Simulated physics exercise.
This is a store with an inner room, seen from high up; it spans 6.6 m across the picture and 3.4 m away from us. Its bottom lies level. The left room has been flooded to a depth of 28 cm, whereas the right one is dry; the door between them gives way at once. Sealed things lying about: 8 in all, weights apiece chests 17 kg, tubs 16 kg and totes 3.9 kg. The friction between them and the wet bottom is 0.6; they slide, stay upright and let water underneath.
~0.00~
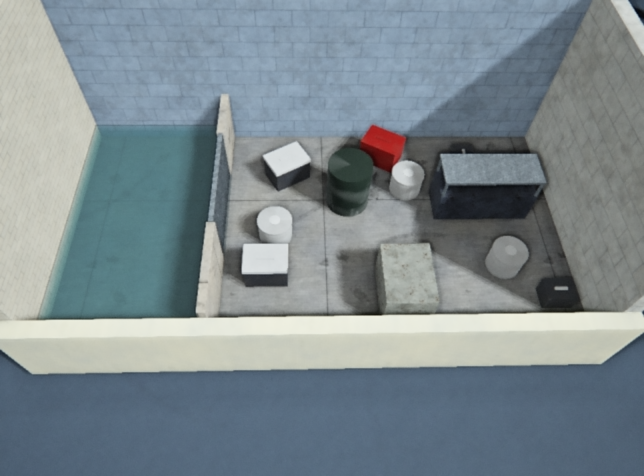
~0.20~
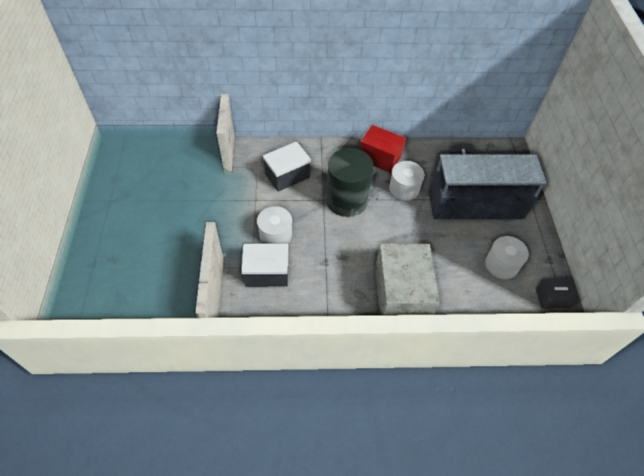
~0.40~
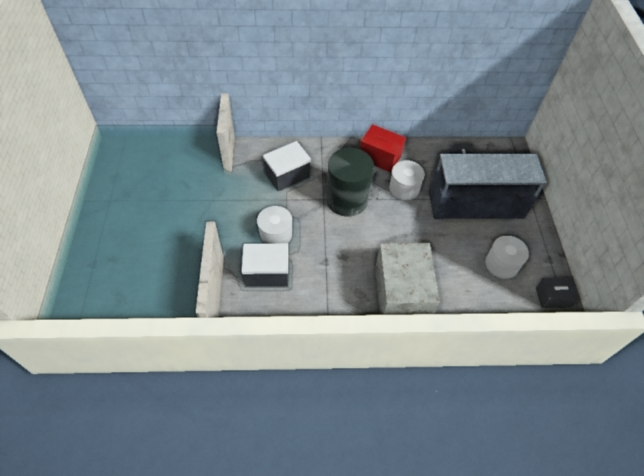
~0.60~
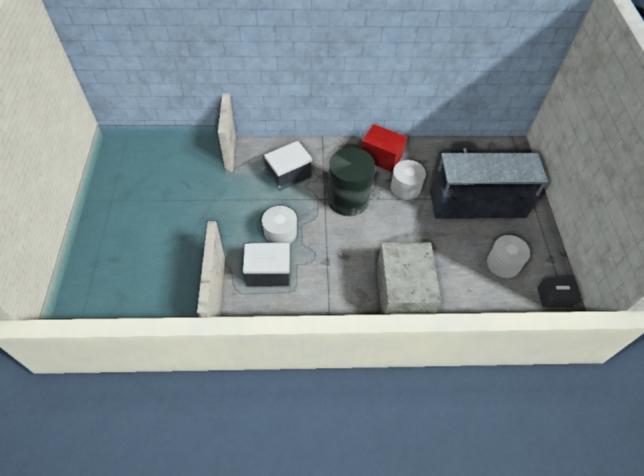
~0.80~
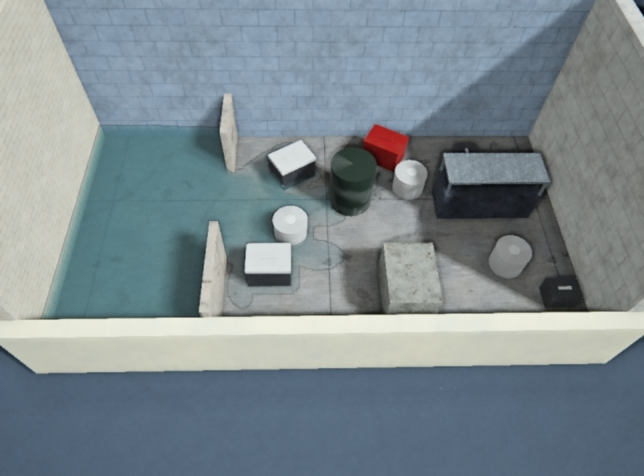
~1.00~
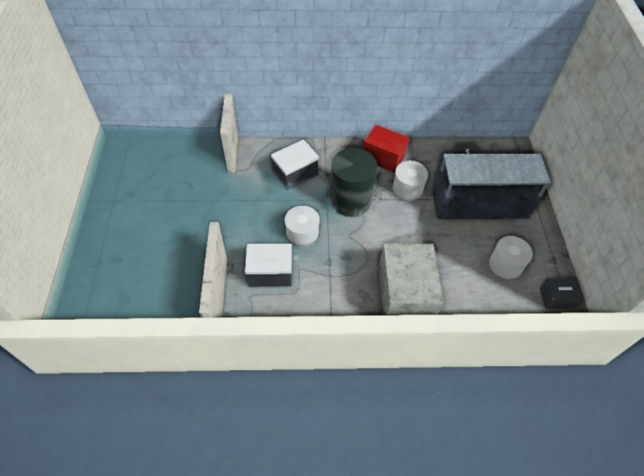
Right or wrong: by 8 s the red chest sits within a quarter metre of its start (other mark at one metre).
Wrong, it goes past a metre.
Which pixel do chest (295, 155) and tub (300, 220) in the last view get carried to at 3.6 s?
I'd say close to (368, 137) and close to (464, 225).
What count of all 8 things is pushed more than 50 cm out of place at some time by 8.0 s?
I get 5.
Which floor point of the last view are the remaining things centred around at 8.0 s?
Close to pixel (471, 228).
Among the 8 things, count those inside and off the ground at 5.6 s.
The number is 4.
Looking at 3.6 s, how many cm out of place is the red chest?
About 100 cm out of place.
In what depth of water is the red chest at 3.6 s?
Depth approx. 7 cm.
After 1.6 s the red chest is near (387, 139), 0.0 m from its start, aground; 0 afloat.
After 3.6 s the red chest is near (454, 141), 1.0 m from its start, aground; 1 afloat.
After 5.6 s the red chest is near (515, 142), 1.9 m from its start, afloat; 4 afloat.
After 8.0 s the red chest is near (519, 143), 1.9 m from its start, afloat; 6 afloat.
